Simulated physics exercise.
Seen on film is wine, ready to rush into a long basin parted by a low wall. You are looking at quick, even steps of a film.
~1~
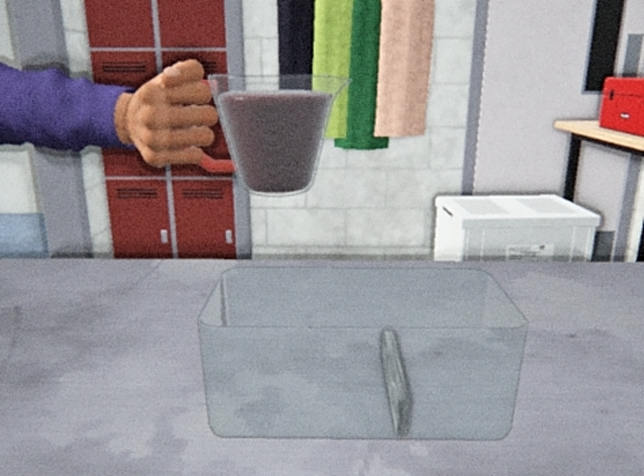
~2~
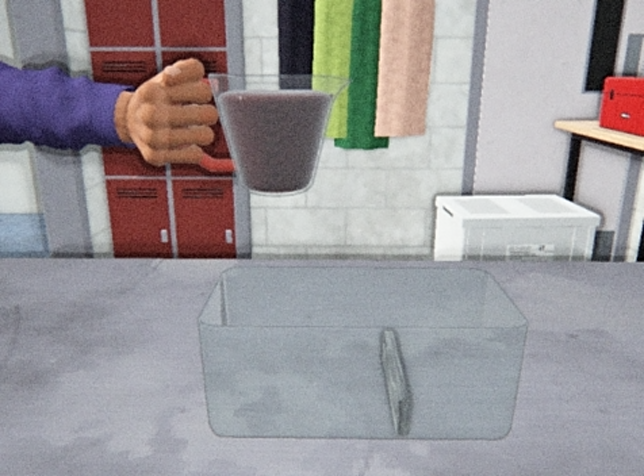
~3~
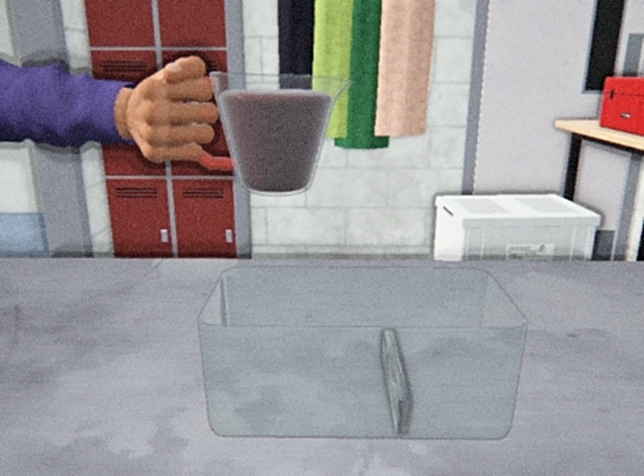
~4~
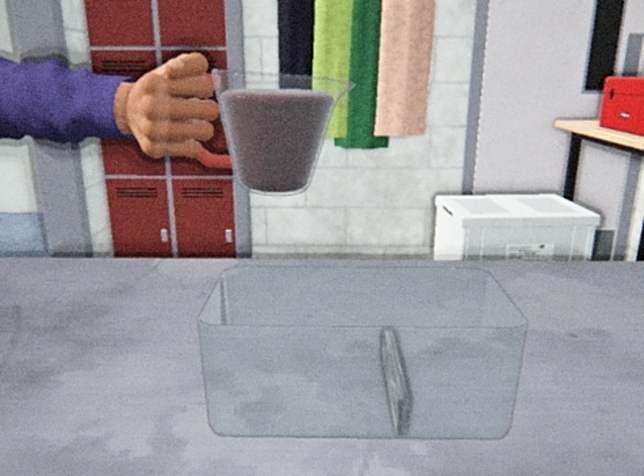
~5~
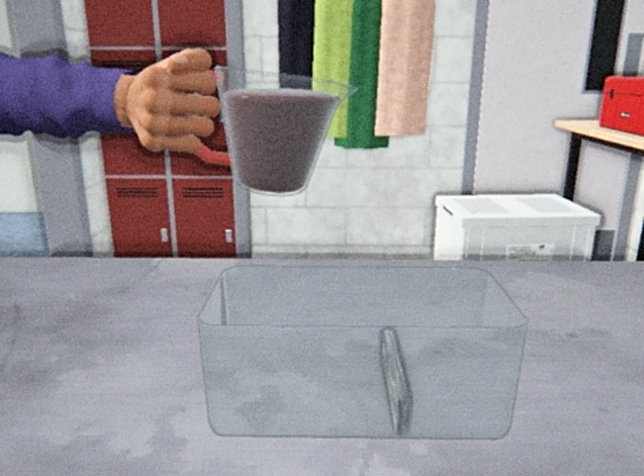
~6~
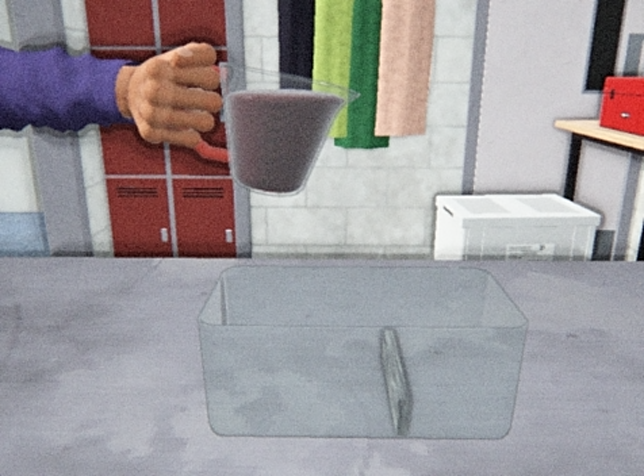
A hand in a purple sleeve reaches in from the left above a grey tabletop, seen from the front by a still camera, with red lockers, hanging cloths and a white box behind. It grips the red handle of a clear jug of dark wine, above a long, clear basin parted by a low wall. The hand slowly tilts the jug slightly to the right.
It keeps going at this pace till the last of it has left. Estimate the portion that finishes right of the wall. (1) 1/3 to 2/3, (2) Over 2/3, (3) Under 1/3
The answer is 2.
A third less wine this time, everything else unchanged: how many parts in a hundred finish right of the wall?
Roughly 65 in a hundred.
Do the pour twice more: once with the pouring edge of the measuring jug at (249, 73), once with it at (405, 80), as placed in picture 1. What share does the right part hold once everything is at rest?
Roughly 5 % and 70 %.
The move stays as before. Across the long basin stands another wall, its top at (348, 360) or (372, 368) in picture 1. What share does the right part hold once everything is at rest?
About 95 per cent, then about 85 per cent.
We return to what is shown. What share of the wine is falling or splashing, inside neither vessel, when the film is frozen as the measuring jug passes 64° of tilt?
Around 25 in a hundred, more or less.
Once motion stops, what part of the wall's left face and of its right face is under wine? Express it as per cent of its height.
About 10 left, about 70 right.
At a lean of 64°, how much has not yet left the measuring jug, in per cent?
Close to 65 parts in a hundred remain.
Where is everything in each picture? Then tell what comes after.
The first frame shows tilt 0°; pouring edge (352, 78); surface from (220, 94) to (333, 94); the long basin's rim runs from (212, 295) to (506, 297); the wall's top is at (395, 363).
The second frame shows tilt 0°; pouring edge (352, 79); surface from (220, 93) to (334, 94).
The third frame shows tilt 2°; pouring edge (353, 80); surface from (221, 93) to (334, 94).
The fourth frame shows tilt 4°; pouring edge (355, 83); surface from (223, 92) to (336, 95).
The fifth frame shows tilt 7°; pouring edge (358, 87); surface from (225, 92) to (340, 96).
The sixth frame shows tilt 11°; pouring edge (360, 93); surface from (228, 94) to (345, 97).
A moment on, the measuring jug is tipped part way and 67 per cent is still to pour, 0 is left of the wall and 9 right of it.
Next, the measuring jug is tipped right over and 9 per cent is still to pour, 9 is left of the wall and 66 right of it.
Then the measuring jug is tipped right over and 0 per cent is still to pour, 23 is left of the wall and 76 right of it.
Later the measuring jug is tipped right over and 0 per cent is still to pour, 23 is left of the wall and 76 right of it.
In the end 23 per cent lies left of the wall, 76 right of it and 1 outside.
